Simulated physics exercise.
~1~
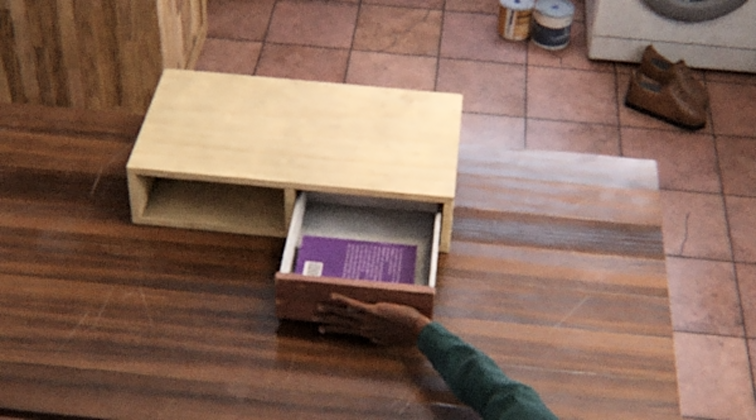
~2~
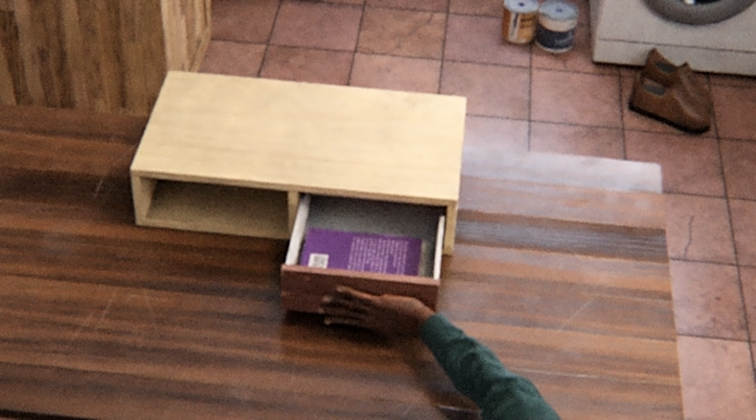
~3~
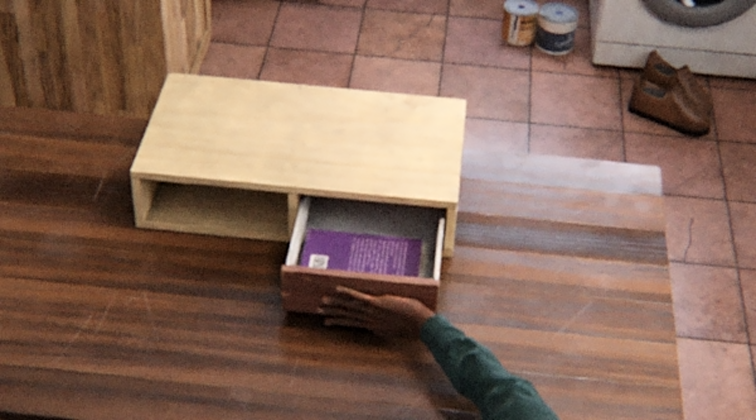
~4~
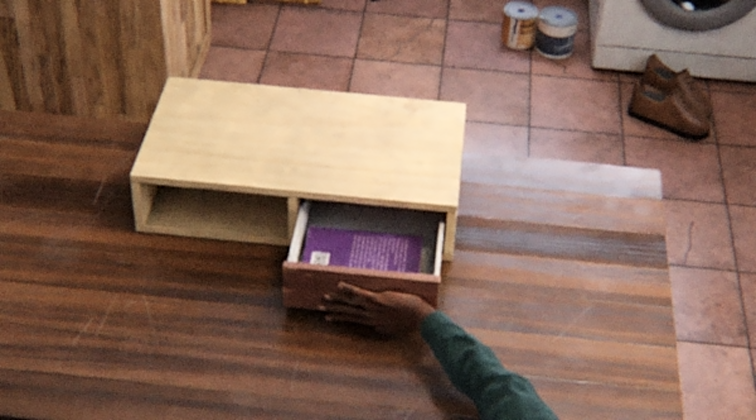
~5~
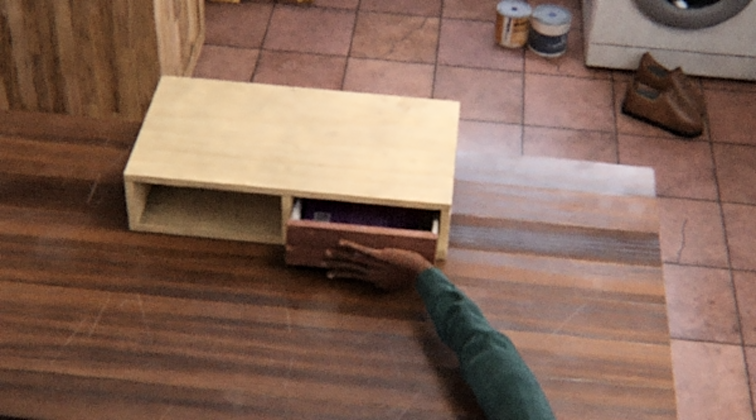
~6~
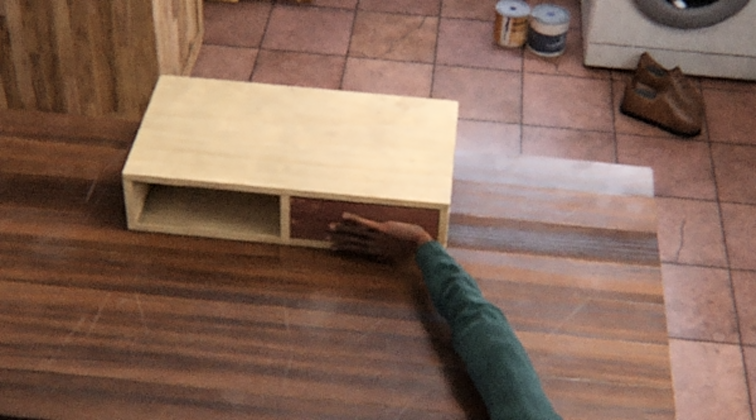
A hand in a green sleeve pushed a reddish-brown drawer, open with a purple book lying inside, into a pale wooden chest on a striped wood surface. The drawer slid in gradually, hiding the book, until it closed completely.
